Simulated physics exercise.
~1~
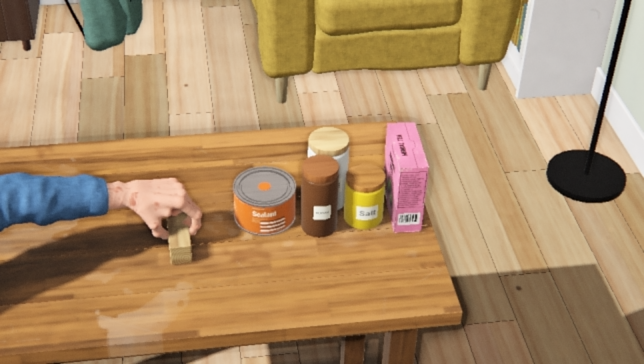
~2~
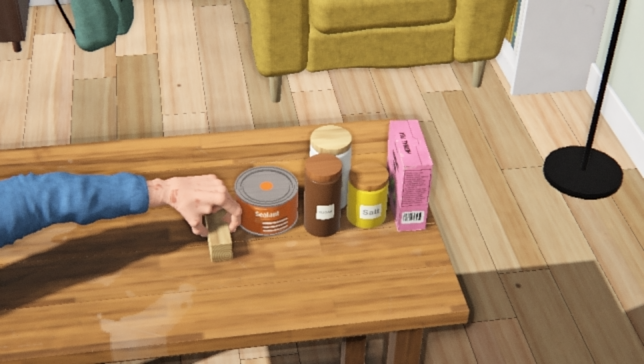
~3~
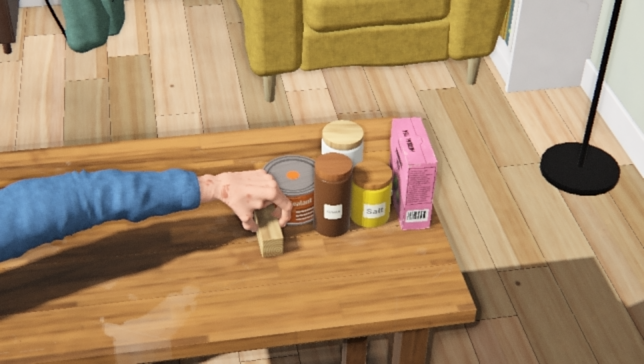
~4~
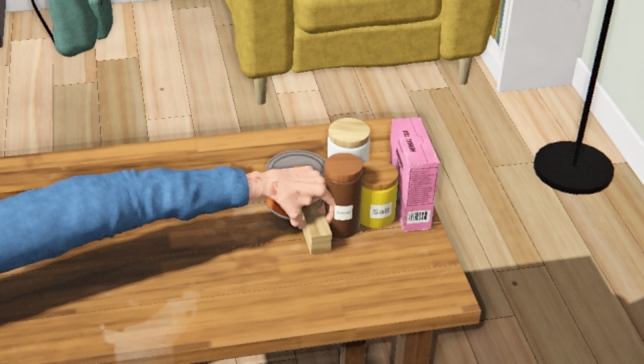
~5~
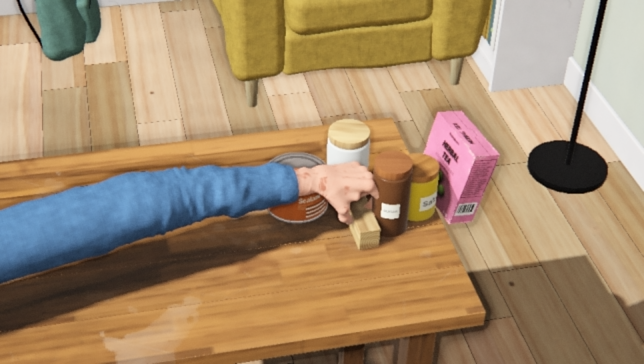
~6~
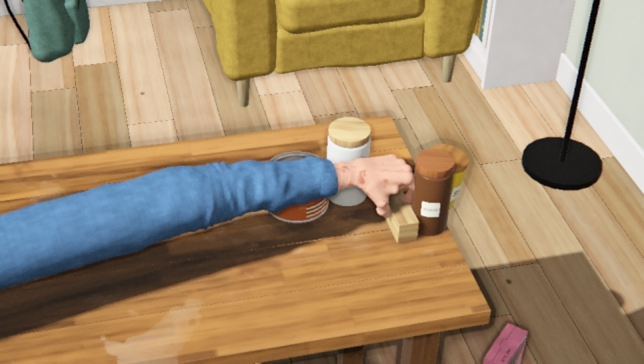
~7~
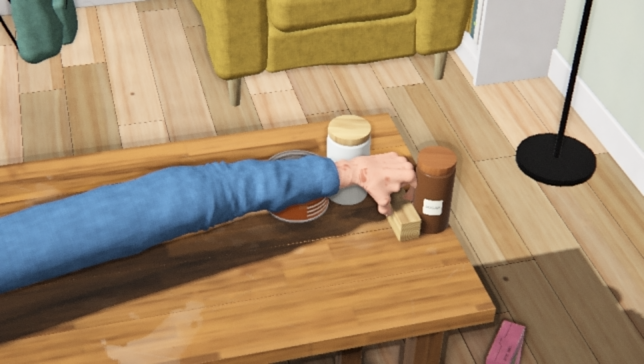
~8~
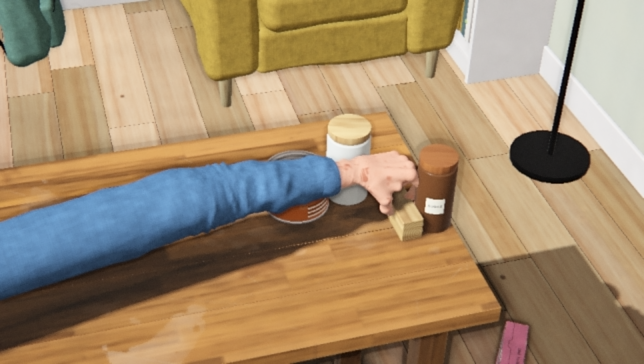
At the start, a hand in a blue sleeve holds a small wooden block on a table, to the left of an orange tub, a white jar, a brown jar, a yellow jar and a pink packet. The hand slides the block right, and the orange tub shifts a little. The brown and yellow jars then move toward the table's end, where the pink packet tilts and drops to the floor. The yellow jar leans and falls out of sight after it. The hand stops with the brown jar upright near the edge, while the tub and white jar remain on the table.
